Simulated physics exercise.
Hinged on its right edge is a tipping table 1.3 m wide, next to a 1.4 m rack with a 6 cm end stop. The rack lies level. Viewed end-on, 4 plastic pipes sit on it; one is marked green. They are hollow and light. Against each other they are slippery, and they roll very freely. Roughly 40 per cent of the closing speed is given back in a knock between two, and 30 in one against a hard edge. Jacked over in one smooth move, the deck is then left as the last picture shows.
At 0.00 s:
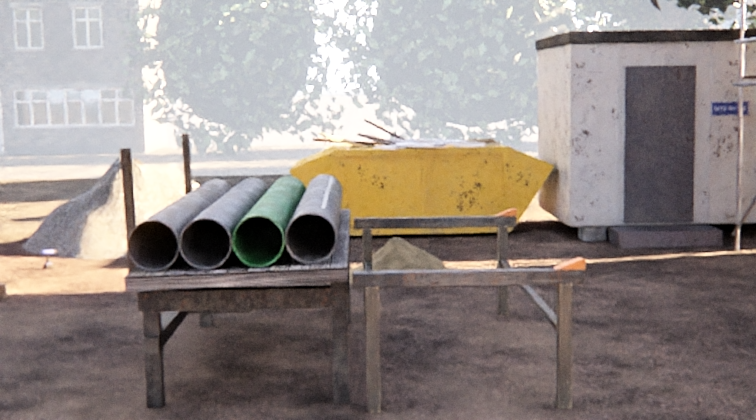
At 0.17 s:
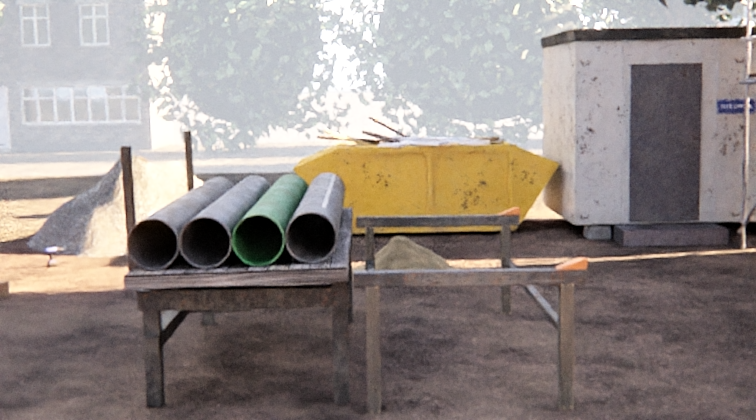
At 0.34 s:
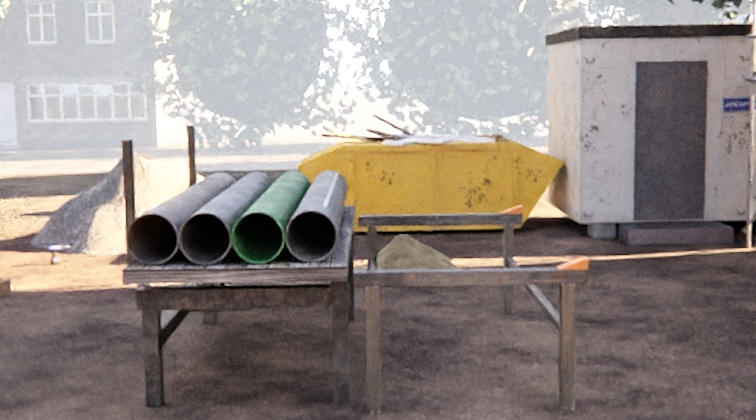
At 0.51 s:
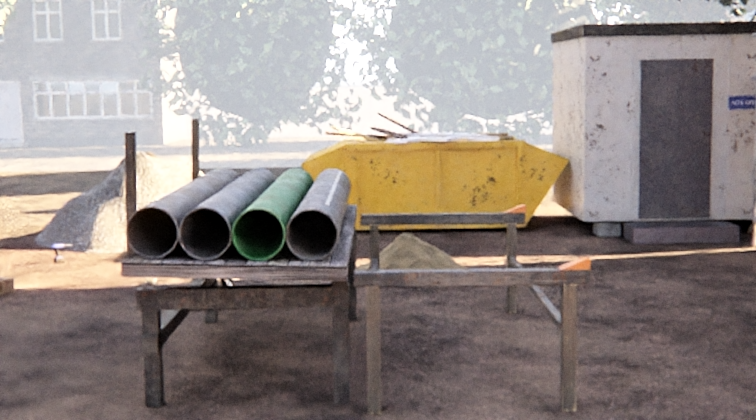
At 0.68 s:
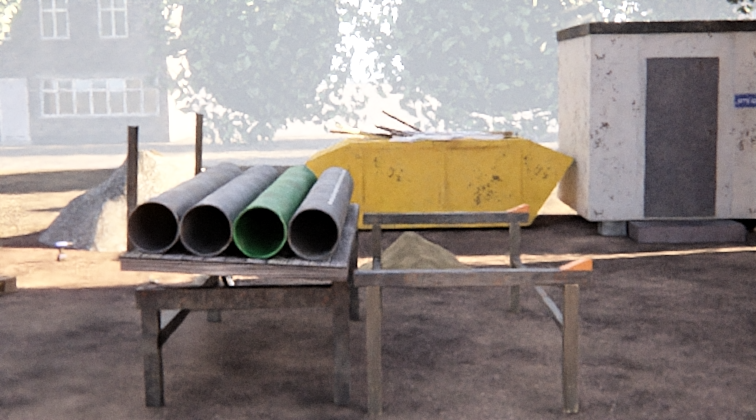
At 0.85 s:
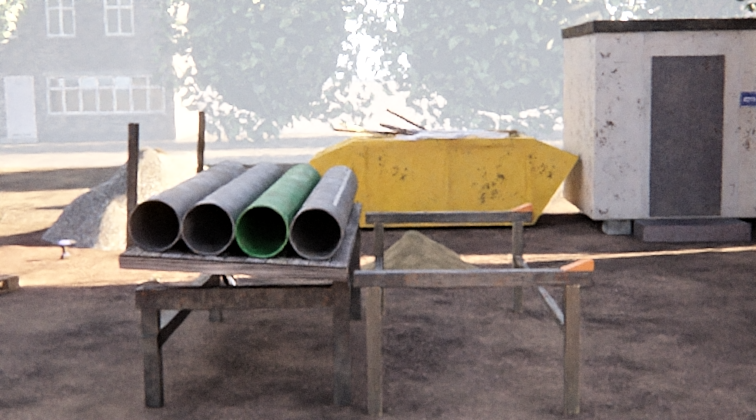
A wooden table holding four pipes, one of them green, stood beside a lower empty rack, and its top slowly tilted a little toward the rack as its left side rose, the pipes staying in place.
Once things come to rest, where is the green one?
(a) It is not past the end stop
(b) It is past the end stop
a, it is not past the end stop.
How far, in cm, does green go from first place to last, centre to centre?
The green one comes to 180.
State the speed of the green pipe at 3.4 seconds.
0.7 m/s, roughly.
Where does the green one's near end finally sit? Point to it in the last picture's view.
Look near pixel (552, 244).
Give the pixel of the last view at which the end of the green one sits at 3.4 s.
Its near end sits close to (461, 245).
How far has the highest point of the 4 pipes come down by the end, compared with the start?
5 cm.
After 3.4 s, green is on the rack, 80 cm from the rack's far end, rolling right; 0 lost over the end.
At rest (6.8 s), green is on the rack, 25 cm from the rack's far end; 1 lost over the end.
